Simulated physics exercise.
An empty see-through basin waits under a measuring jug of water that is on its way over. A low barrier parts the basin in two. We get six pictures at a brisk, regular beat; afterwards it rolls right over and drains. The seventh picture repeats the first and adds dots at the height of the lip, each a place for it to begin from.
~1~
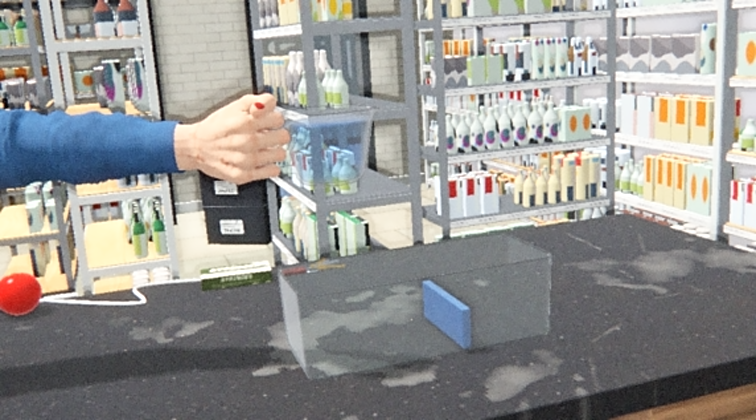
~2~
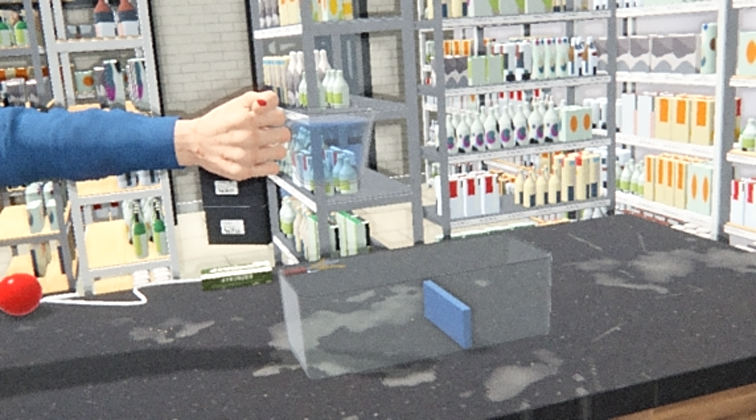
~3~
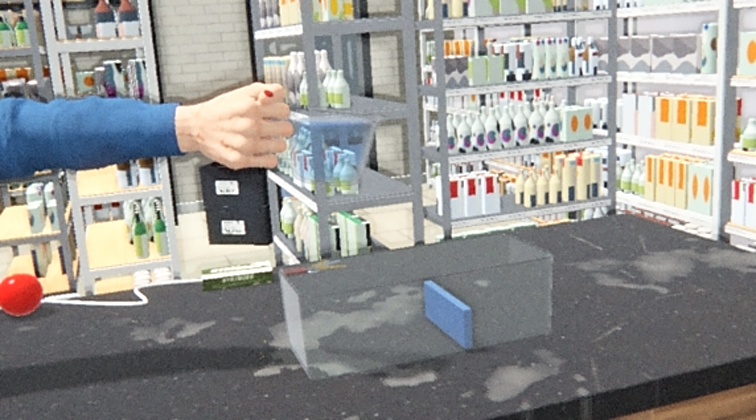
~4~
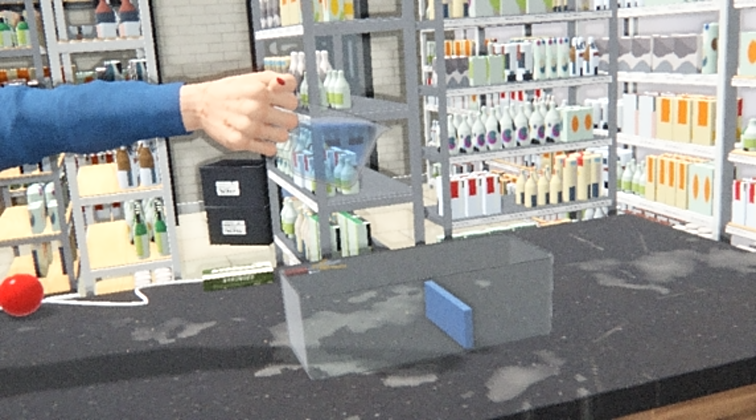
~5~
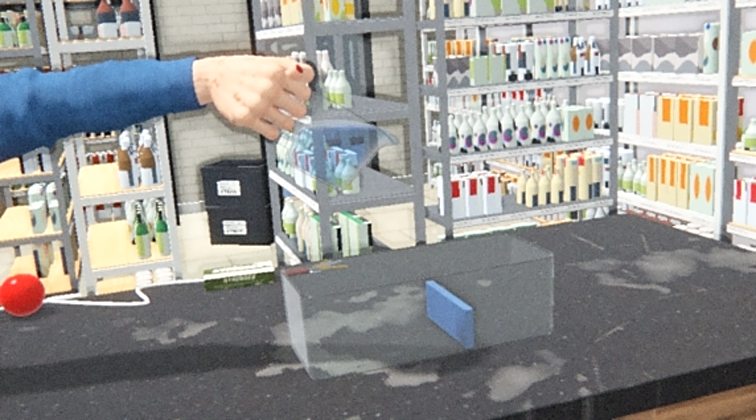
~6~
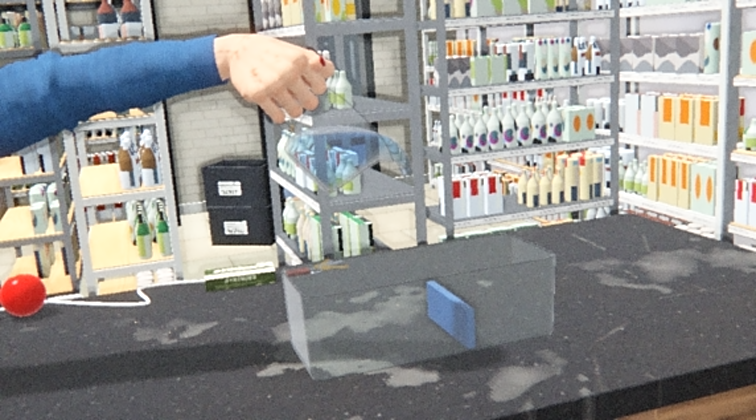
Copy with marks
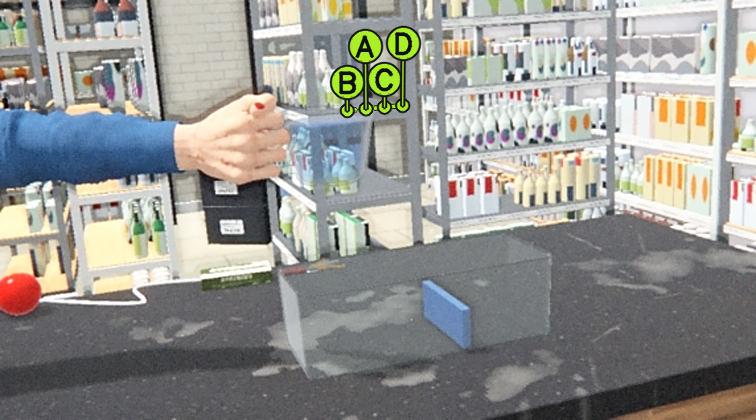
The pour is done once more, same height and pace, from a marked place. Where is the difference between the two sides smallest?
D is best.
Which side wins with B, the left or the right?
More ends on the left.
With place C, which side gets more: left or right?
The left side.
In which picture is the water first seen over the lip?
In picture 5.
On the marked copy, A at (366, 108); B at (347, 110); C at (384, 107); D at (402, 105).
With A, about 89 % ends left of the wall and 4 % right of it; 7 % is lost outside.
With B, about 90 % ends left of the wall and 5 % right of it; 5 % is lost outside.
With C, about 79 % ends left of the wall and 17 % right of it; 5 % is lost outside.
With D, about 53 % ends left of the wall and 42 % right of it; 4 % is lost outside.
